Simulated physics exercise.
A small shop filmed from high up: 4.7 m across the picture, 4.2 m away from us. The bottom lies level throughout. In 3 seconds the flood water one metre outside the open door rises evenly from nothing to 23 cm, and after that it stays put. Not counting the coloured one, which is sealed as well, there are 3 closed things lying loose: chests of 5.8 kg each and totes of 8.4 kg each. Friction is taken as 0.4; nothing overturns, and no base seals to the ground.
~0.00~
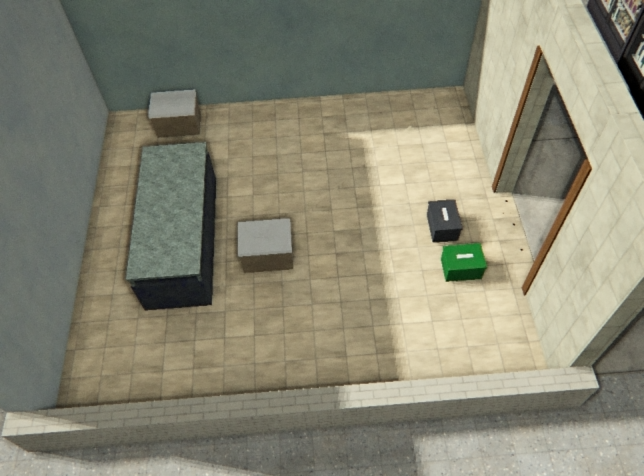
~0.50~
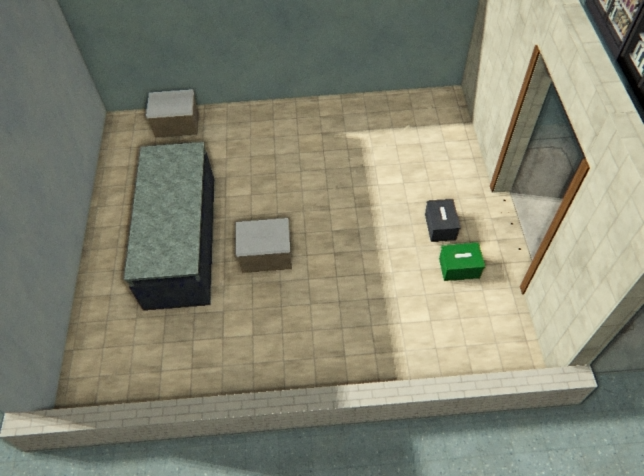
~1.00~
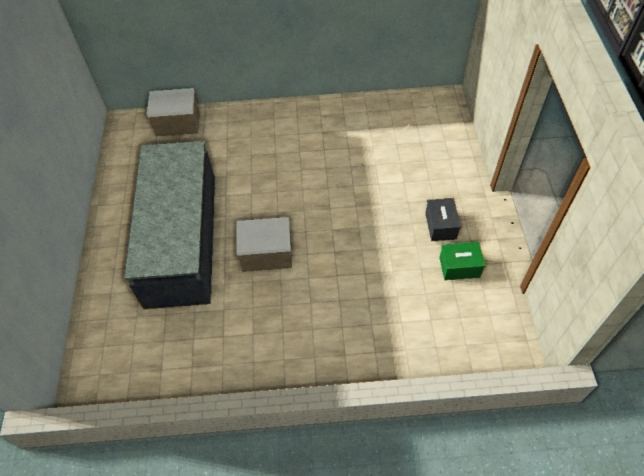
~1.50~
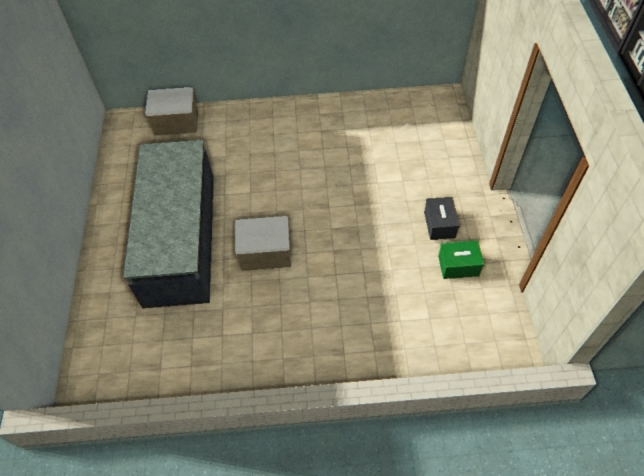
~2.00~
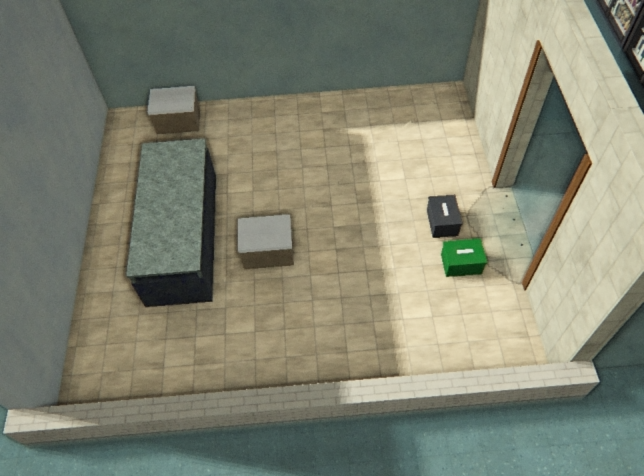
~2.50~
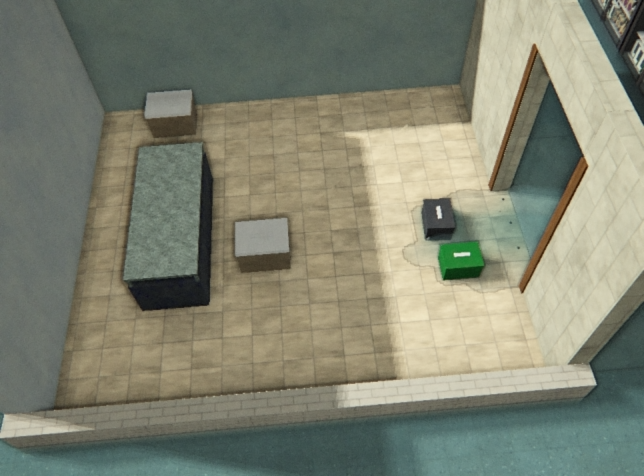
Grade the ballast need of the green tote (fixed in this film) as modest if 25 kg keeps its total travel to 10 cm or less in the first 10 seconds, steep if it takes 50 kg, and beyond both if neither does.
Steep.
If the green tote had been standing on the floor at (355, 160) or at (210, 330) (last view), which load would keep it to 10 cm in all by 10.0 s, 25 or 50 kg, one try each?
At the first spot the lesser mass is plenty, at the second the lesser mass is plenty.
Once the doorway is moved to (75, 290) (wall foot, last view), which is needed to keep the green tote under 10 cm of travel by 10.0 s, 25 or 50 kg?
Moved there, the light choice works.
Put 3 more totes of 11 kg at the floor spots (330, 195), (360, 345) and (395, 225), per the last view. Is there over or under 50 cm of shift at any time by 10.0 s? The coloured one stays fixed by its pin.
Listed in turn, they go over the bar, beneath the bar, over the bar.
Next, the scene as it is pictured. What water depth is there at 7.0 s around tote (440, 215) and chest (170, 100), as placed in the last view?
Roughly 5 and 6 cm.
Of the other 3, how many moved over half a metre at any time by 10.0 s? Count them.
The answer here is 3.
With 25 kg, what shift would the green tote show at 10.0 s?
Around 30 centimetres out of place.
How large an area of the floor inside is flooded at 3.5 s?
That flooded area is roughly 5.0 m2.
After 3.5 s the green tote would be 4 cm from its start with 25 kg and 0 cm from its start with 50 kg; 8 cm of water round it then.
After 4.5 s the green tote would be 27 cm from its start with 25 kg and 0 cm from its start with 50 kg; 8 cm of water round it then.
After 7.0 s the green tote would be 28 cm from its start with 25 kg and 0 cm from its start with 50 kg; 8 cm of water round it then.
After 10.0 s the green tote would be 28 cm from its start with 25 kg and 0 cm from its start with 50 kg; 8 cm of water round it then.
